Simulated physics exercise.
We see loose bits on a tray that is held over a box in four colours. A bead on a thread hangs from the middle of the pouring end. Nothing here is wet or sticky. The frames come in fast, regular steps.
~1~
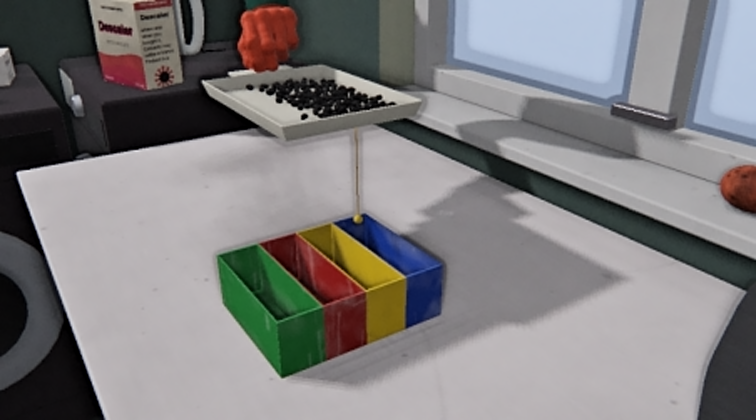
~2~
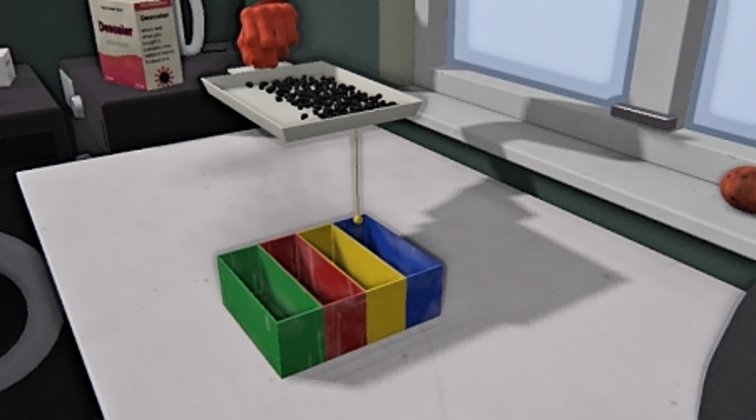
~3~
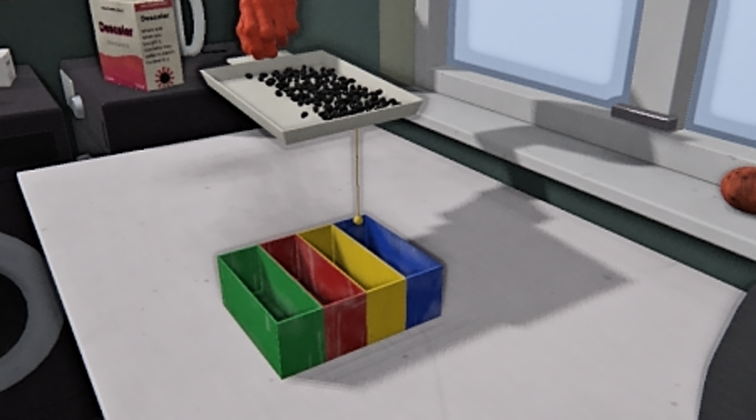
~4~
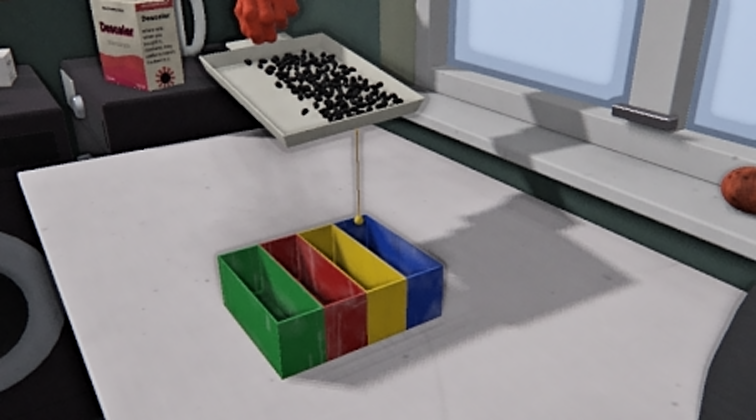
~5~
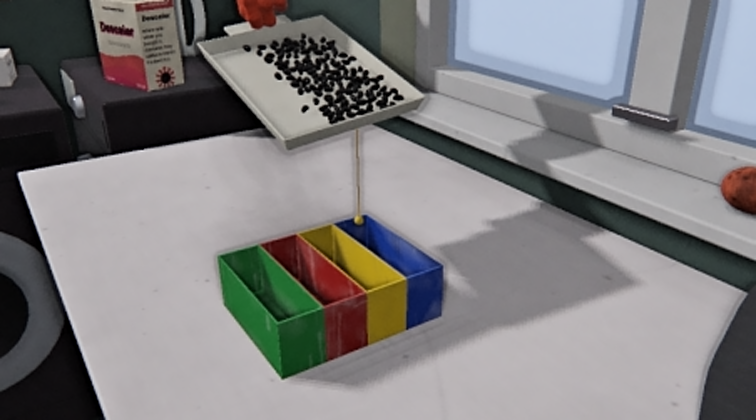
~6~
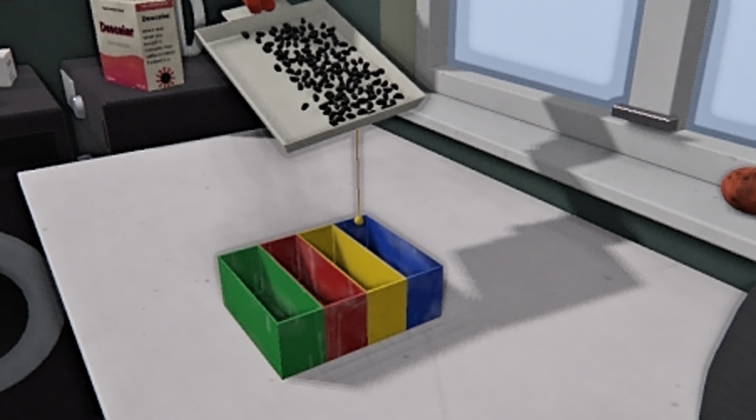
A pale tray of black beans tilts steadily toward its front edge above a four-coloured box.
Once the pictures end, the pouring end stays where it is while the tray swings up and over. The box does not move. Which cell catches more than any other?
The red one ends fullest.
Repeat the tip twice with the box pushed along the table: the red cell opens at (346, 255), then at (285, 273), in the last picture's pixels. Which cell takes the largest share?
One: That green cell. Two: That yellow cell.
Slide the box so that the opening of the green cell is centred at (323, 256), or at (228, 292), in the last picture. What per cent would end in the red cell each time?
About 10 and 10 per cent.
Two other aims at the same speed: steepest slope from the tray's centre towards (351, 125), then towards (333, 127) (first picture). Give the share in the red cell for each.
In turn 10 and 40 in a hundred.
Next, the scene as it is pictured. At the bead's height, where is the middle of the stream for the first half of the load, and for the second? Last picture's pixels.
First near (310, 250), later near (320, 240).
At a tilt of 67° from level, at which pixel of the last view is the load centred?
At about (321, 126).
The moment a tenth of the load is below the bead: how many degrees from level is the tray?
Roughly 80°.
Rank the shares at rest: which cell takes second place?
It is the cell in yellow.
Just after the last frame, tray tipped steeply; almost all on the tray; about a tenth falling or outside the box.
A moment on, tray tipped past a quarter turn; about a tenth on the tray; roughly half in the red cell; roughly a quarter in the yellow cell; about a tenth in the green cell; just a few in the blue cell; roughly a quarter falling or outside the box.
Further on, tray tipped past a quarter turn; roughly two thirds in the red cell; roughly a quarter in the yellow cell; about a tenth in the green cell; just a few in the blue cell; just a few falling or outside the box.
When it is over, tray tipped past a quarter turn; roughly two thirds in the red cell; roughly a quarter in the yellow cell; about a tenth in the green cell; just a few in the blue cell; just a few outside the box.
